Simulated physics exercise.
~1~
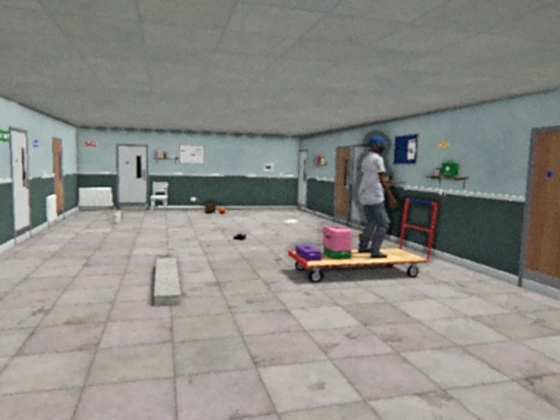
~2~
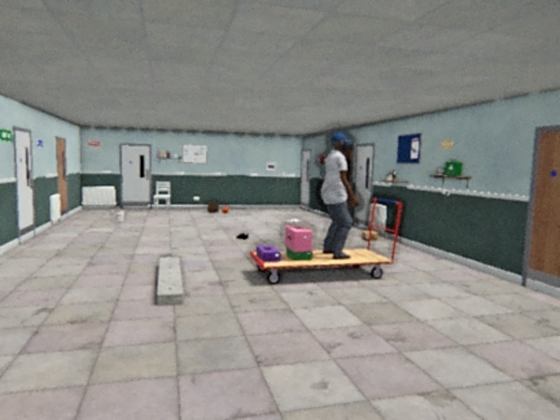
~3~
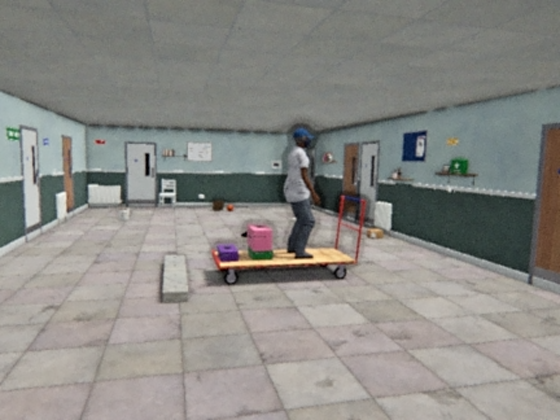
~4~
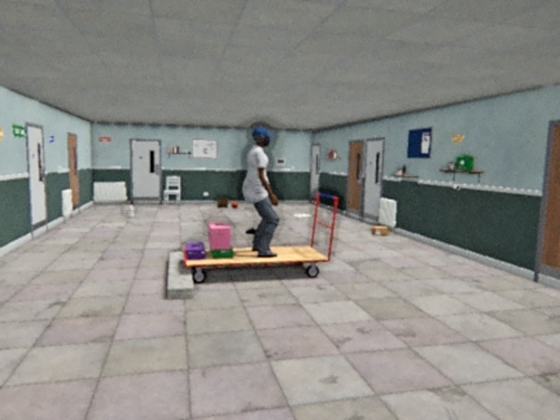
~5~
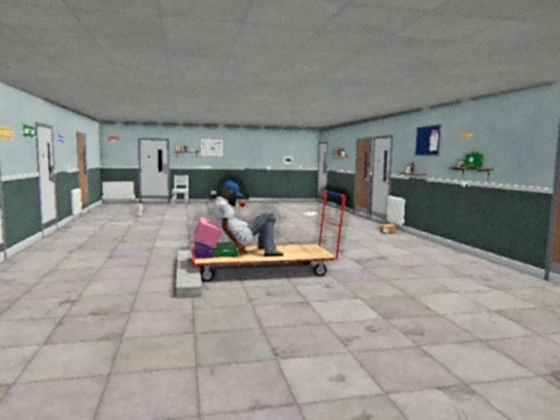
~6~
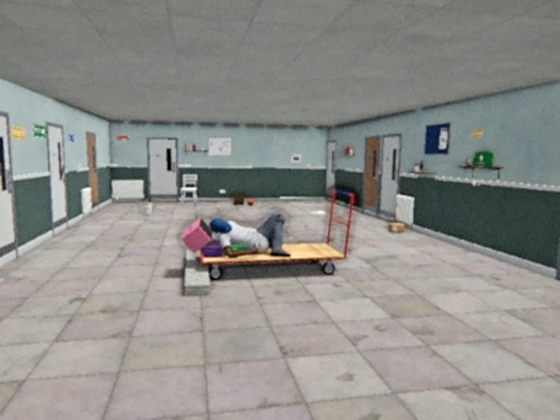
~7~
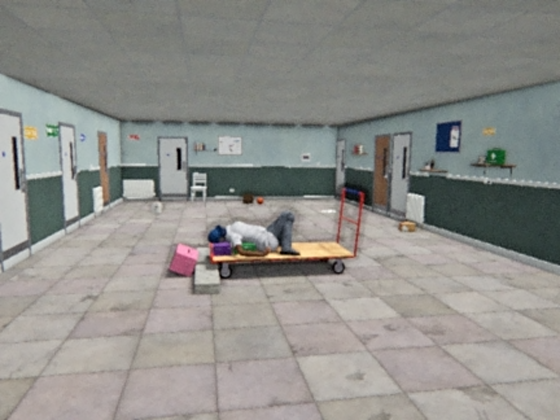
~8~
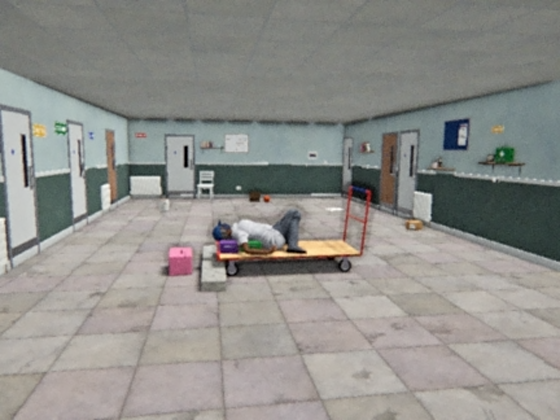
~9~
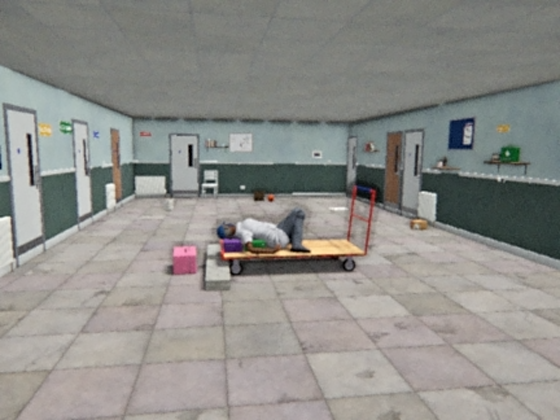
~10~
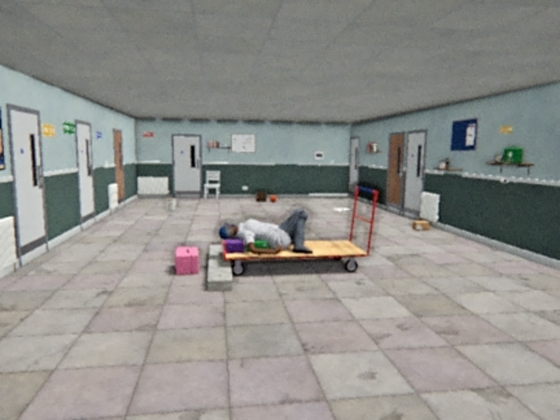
A flat cart stops at a kerb, the rider falls back, and a pink box tumbles off.
